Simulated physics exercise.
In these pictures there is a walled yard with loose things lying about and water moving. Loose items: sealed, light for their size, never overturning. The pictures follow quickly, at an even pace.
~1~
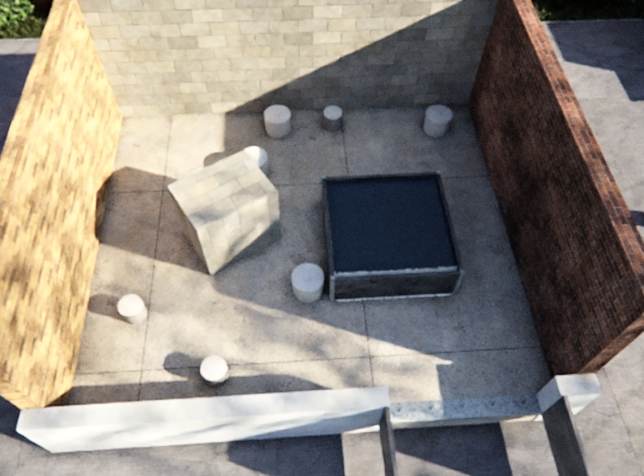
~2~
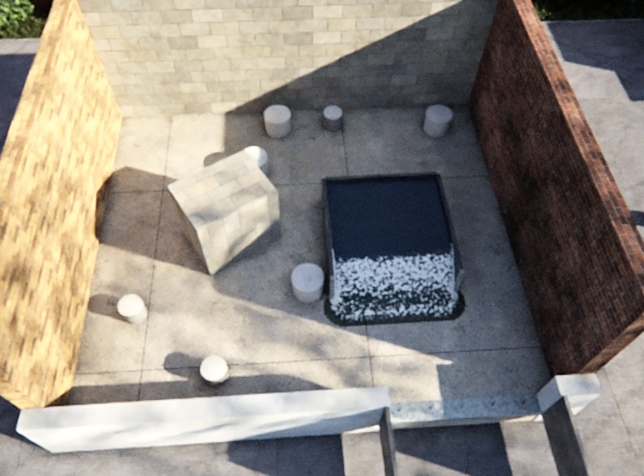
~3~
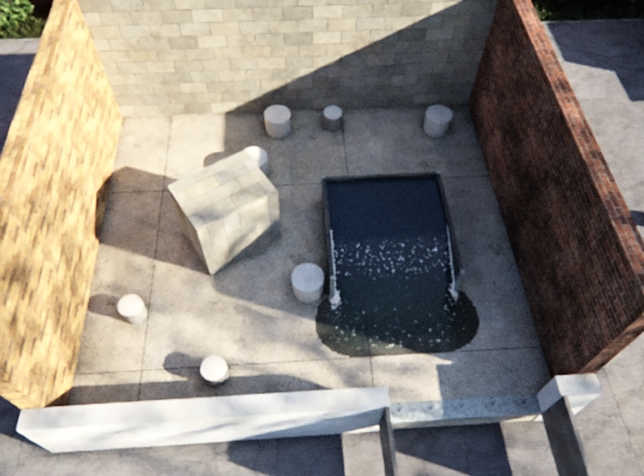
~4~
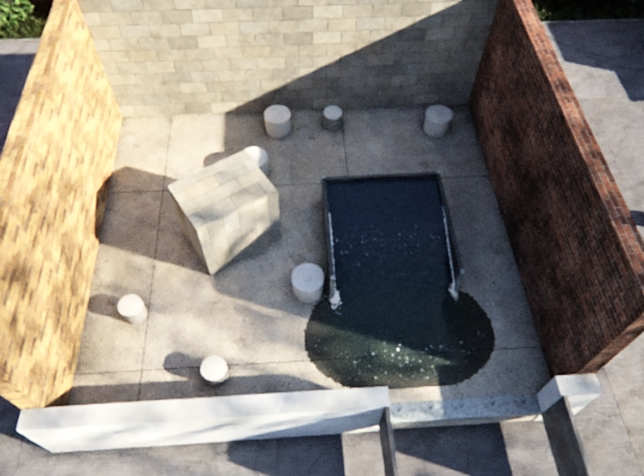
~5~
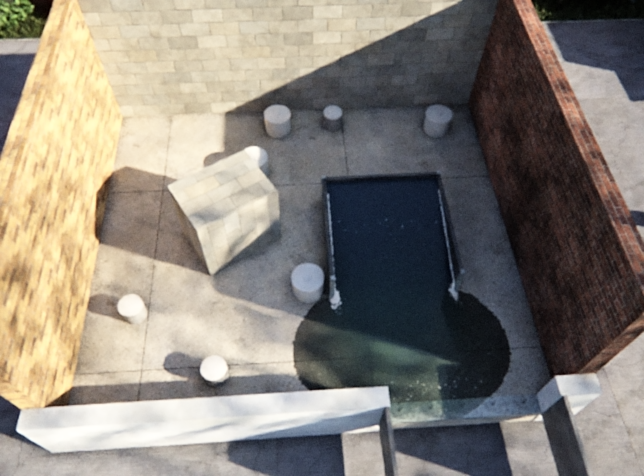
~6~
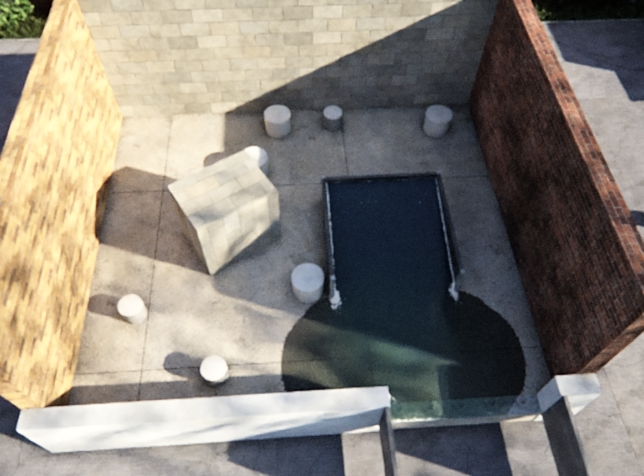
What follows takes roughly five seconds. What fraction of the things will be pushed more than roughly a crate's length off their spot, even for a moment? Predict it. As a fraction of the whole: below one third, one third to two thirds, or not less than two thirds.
The fraction is below one third.
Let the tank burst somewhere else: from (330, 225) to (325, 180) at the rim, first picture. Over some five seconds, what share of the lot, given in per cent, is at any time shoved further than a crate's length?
Close to 60 %.
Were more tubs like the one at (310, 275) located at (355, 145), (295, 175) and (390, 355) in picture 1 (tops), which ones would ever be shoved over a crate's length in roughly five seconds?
Taking them one at a time: Falls short; falls short; goes the distance.
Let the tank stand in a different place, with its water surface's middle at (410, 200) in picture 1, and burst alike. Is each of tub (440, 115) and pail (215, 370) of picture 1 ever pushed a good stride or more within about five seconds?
Respectively: Lacked the distance and got displaced that much.
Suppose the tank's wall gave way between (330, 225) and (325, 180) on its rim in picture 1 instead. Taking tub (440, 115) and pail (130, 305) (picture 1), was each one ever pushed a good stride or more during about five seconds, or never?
Here's the pair: Came up short, then came up short.
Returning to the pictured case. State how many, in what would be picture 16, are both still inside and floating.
The total is 0.
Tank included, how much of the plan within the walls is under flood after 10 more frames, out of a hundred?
Estimate: Close to 30 in a hundred.
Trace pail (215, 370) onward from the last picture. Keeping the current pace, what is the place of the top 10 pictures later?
It should end up around (181, 347).
A moment on, 0 of 7 are well off their spots; 0 afloat.
Next, 1 of 7 are well off their spots; 0 afloat.
Later, 1 of 7 are well off their spots; 0 afloat.
In the end, 2 of 7 are well off their spots, and 2 have been at some point; 1 afloat.
